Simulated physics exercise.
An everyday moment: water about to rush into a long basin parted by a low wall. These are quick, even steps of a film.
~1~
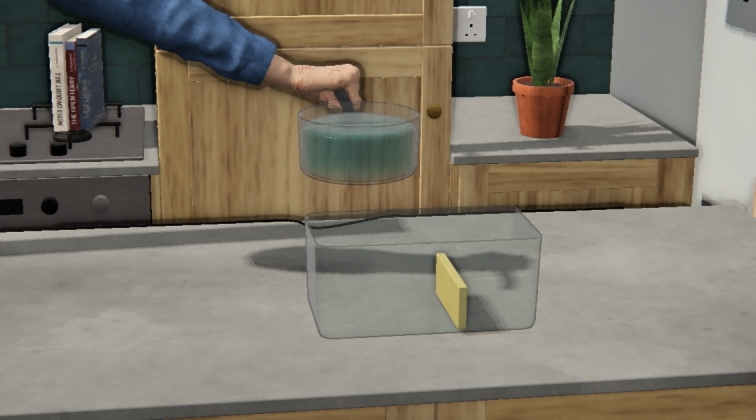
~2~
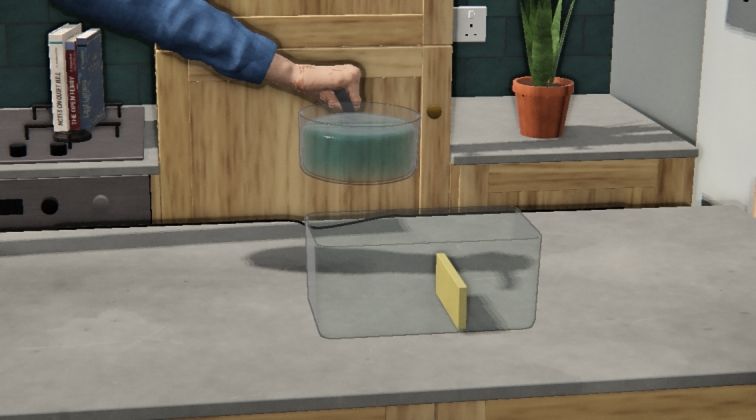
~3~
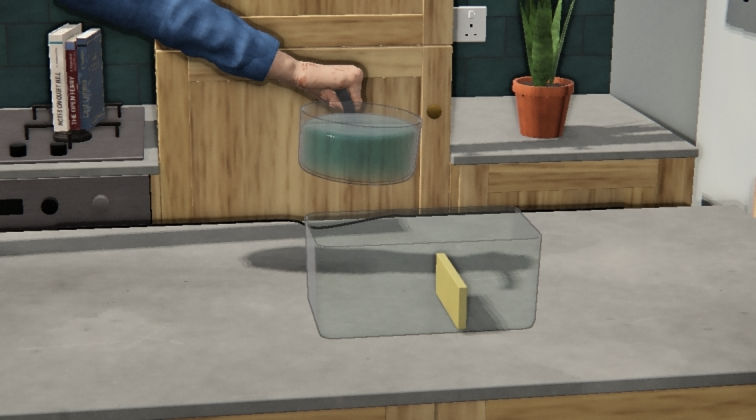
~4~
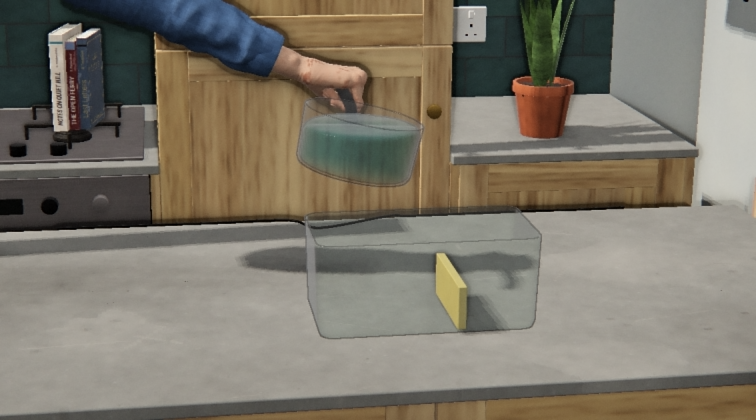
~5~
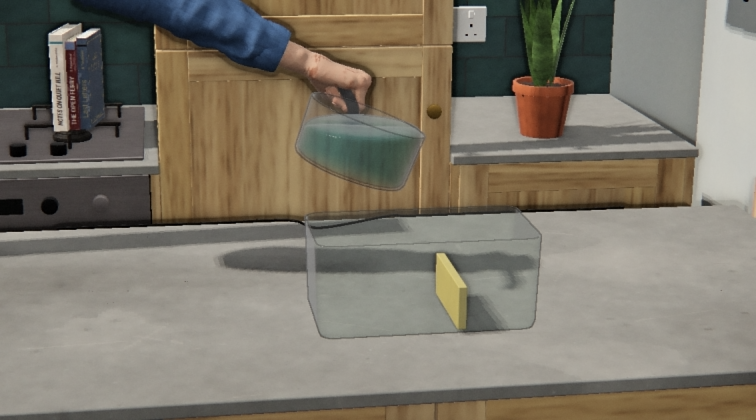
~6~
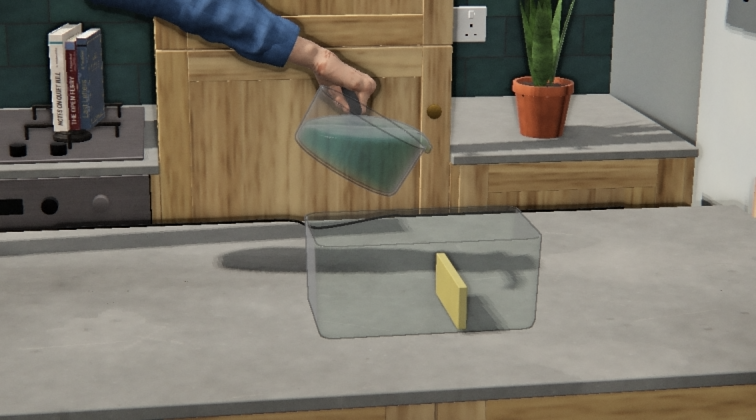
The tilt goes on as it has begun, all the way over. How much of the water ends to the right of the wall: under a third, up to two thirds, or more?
The share right of the wall is from a third to two thirds.
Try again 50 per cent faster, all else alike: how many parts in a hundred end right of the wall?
Roughly 30 in a hundred.
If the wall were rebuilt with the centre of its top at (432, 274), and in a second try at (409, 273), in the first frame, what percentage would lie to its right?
The first gives 65 %, the second 90 %.
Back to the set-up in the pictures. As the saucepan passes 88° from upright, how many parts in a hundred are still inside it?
Some 30 per cent.
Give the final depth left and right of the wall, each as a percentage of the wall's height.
Left: 40 %. Right: 60 %.
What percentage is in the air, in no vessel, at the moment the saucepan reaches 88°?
Roughly 35 in a hundred.
A moment on, the saucepan is tipped on its side and 30 per cent is still to pour, 7 is left of the wall and 30 right of it.
Next, the saucepan is tipped right over and 7 per cent is still to pour, 40 is left of the wall and 42 right of it.
Then the saucepan is tipped right over and 1 per cent is still to pour, 51 is left of the wall and 44 right of it.
Later the saucepan is tipped right over and 0 per cent is still to pour, 54 is left of the wall and 44 right of it.
Finally, 54 per cent lies left of the wall, 44 right of it and 2 outside.
